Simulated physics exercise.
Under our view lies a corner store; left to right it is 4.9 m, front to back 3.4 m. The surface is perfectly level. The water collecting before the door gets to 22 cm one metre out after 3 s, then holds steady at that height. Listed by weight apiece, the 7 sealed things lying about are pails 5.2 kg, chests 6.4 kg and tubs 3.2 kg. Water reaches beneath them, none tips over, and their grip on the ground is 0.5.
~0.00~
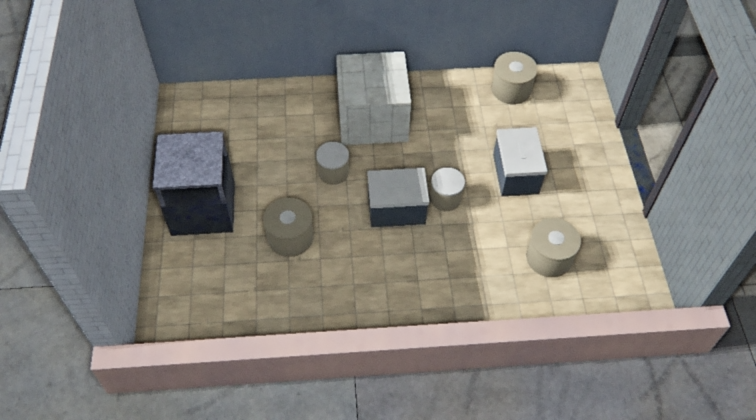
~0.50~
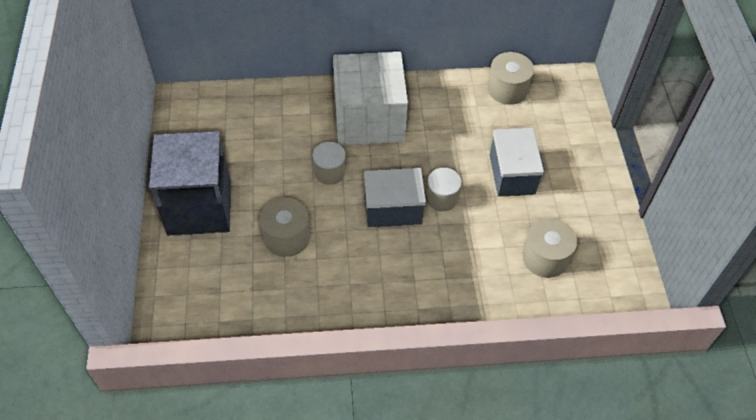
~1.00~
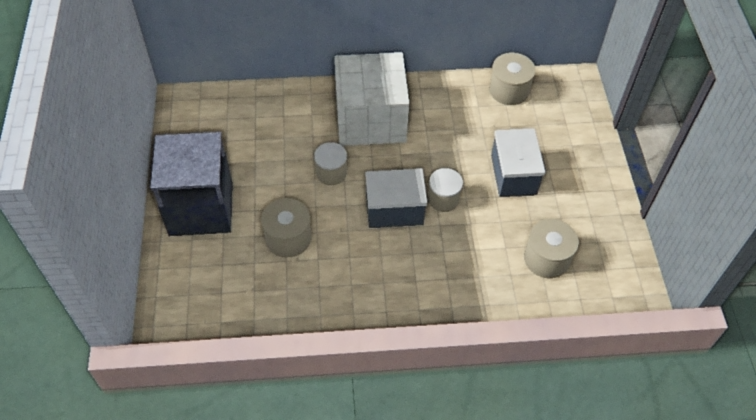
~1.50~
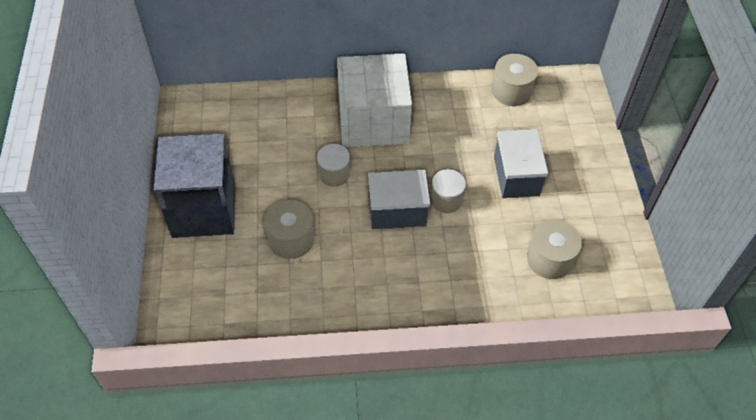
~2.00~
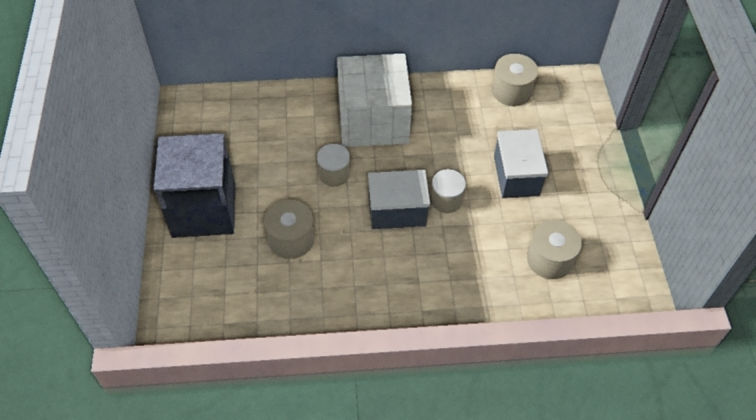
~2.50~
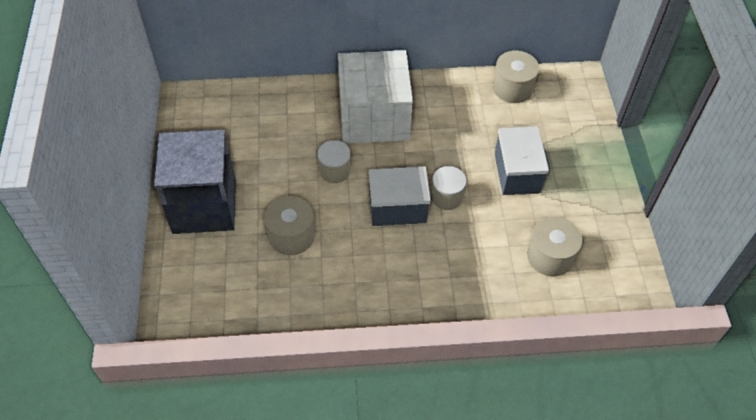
Greenish water surrounds a small walled room with a tan tiled floor, seen from high above its low pink front wall. A dark box stands at left, a pale grey block at back, two smaller light-topped boxes at centre and right, with round grey, white and tan tubs between. The water covers the grey ground outside, then spreads thinly through the right opening, while the objects stay put and the camera jitters slightly.
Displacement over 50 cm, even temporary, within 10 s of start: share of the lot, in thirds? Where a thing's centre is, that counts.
Share: Two thirds plus.
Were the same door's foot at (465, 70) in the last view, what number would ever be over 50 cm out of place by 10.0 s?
6.
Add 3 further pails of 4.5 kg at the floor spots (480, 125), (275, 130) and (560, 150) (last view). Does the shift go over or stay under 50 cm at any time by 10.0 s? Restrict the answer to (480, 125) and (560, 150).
So the first ends up beyond that distance while the second ends up beyond that distance.
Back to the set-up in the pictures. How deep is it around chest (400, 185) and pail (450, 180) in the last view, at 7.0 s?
Depths: Near 6 cm, then near 5 cm.
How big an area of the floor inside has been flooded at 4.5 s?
My estimate is roughly 9.0 m2.
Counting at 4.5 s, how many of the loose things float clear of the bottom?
Count: 2.
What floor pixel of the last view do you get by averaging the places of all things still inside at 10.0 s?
Centre of the remaining things: Roughly (256, 229).
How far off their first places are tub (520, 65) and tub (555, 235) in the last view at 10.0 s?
In that order: 100 cm, 250 cm.
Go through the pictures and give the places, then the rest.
The first picture shows a pail at (448, 181) rests on the ground; a pail at (333, 155) rests on the ground; 0.0 m2 under water; 0 of 7 have shifted.
The second picture shows a pail at (445, 181), on the bottom; a pail at (329, 155), on the bottom; water covers 0.0 m2; 0 of 7 have shifted.
The third picture shows a pail at (446, 182), on the bottom; a pail at (331, 155) rests on the ground; water covers 0.0 m2; 0 of 7 have shifted.
The fourth picture shows a pail at (449, 183), on the bottom; a pail at (333, 157) rests on the ground; 0.0 m2 under water; 0 of 7 have shifted.
The fifth picture shows a pail at (449, 183) rests on the ground; a pail at (333, 157) rests on the ground; water covers 0.2 m2; 0 of 7 have shifted.
The sixth picture shows a pail at (449, 180), on the bottom; a pail at (334, 153), on the bottom; water covers 0.9 m2; 0 of 7 have shifted.
After 3.5 s 0 of 7 are over 50 cm from their spots; 0 afloat.
After 4.5 s 2 of 7 are over 50 cm from their spots; 2 afloat.
After 7.0 s 7 of 7 are over 50 cm from their spots; 5 afloat.
After 10.0 s 7 of 7 are over 50 cm from their spots, and 7 have been at some point; 7 afloat.
